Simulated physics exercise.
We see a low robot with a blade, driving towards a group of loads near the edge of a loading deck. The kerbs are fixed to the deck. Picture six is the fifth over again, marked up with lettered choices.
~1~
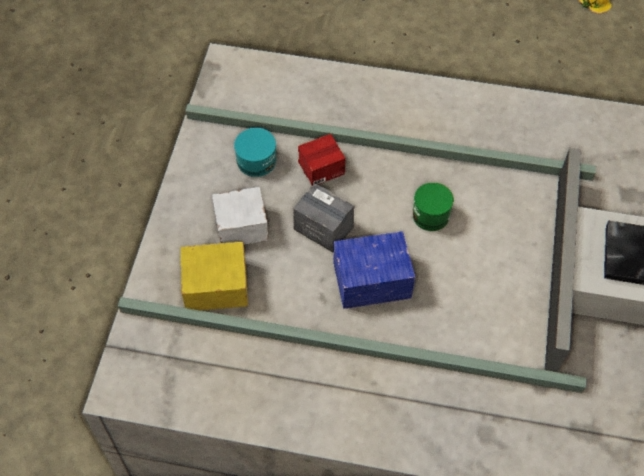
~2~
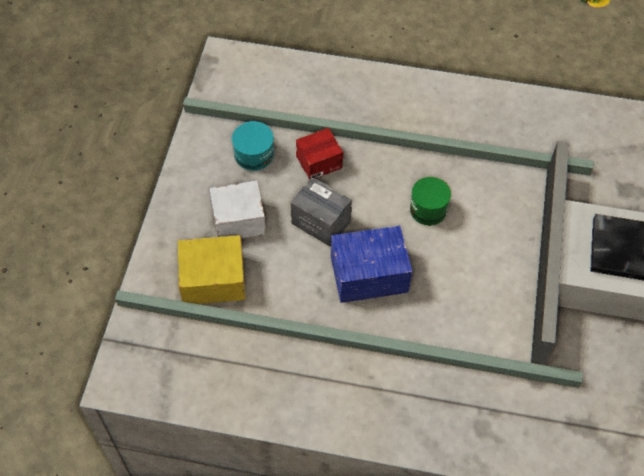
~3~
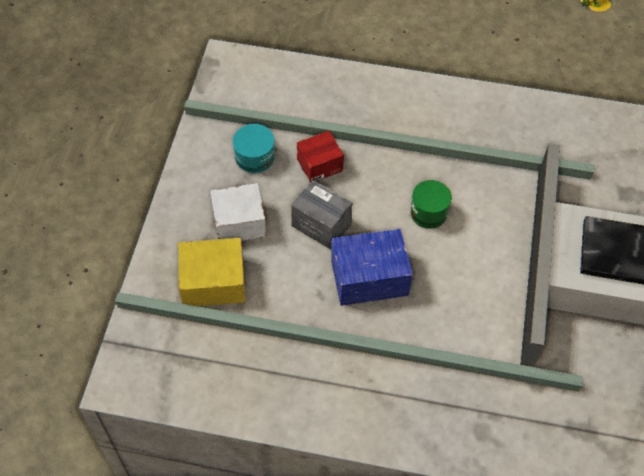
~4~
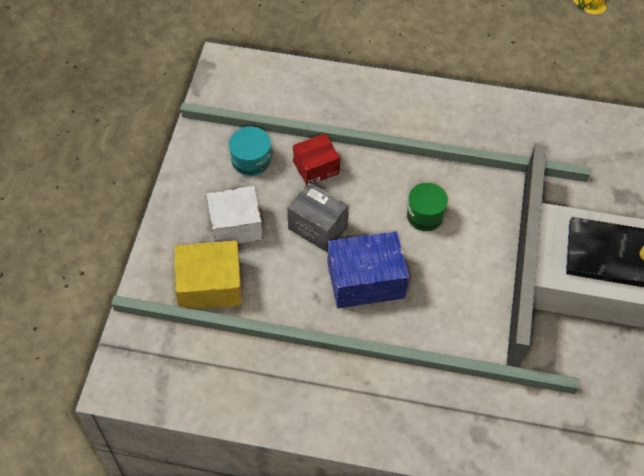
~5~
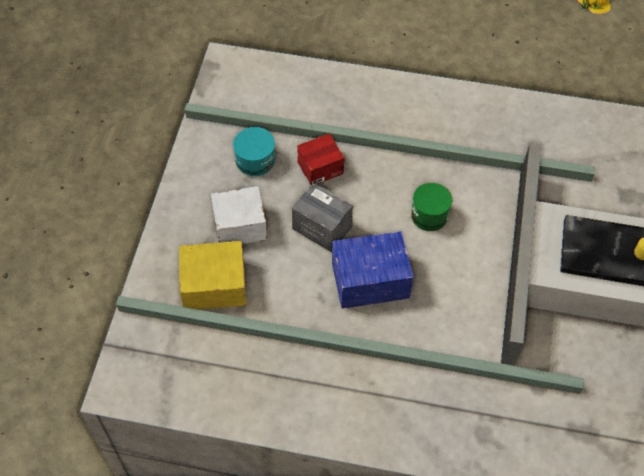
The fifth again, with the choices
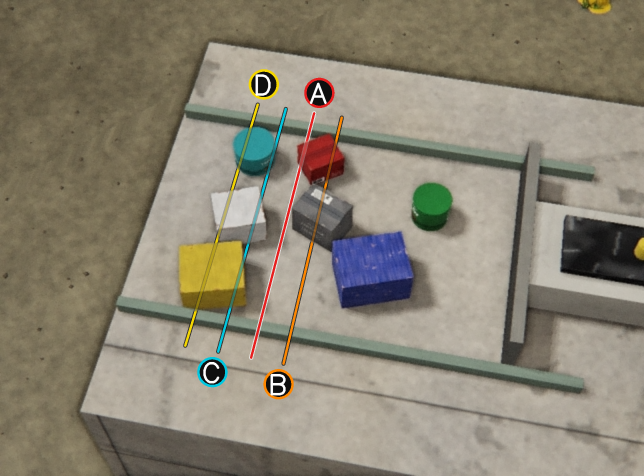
On a concrete deck between green rails, a low robot with a wide blade edging slowly left towards seven motionless coloured loads.
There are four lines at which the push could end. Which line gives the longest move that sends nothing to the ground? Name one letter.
Up to line C.
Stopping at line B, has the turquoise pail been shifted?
No.
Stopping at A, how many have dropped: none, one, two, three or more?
The count is none.
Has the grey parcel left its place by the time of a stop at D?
Yes.
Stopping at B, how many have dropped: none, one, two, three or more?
In all, none.
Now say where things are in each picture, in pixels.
The first picture shows white crate (241, 217); grey parcel (324, 218); yellow crate (214, 277).
The second picture shows robot (632, 248); blue crate (370, 264).
The third picture shows robot (622, 250); turquoise pail (254, 149).
The fourth picture shows robot (607, 250); white crate (235, 216).
The fifth picture shows robot (602, 248); yellow crate (213, 276); blue crate (371, 270); green pail (431, 208).
On the copy, A at (285, 226); B at (315, 231); C at (255, 221); D at (224, 215).
On C. First, robot (501, 232); green pail (404, 204); yellow crate (213, 276).
Then, robot (404, 216); white crate (229, 213); blue crate (282, 252).
Finally, robot (329, 204); yellow crate (139, 266); white crate (179, 192); nothing has fallen.
By contrast, A is safe but short; B is safe but short; D drops the white crate and yellow crate.
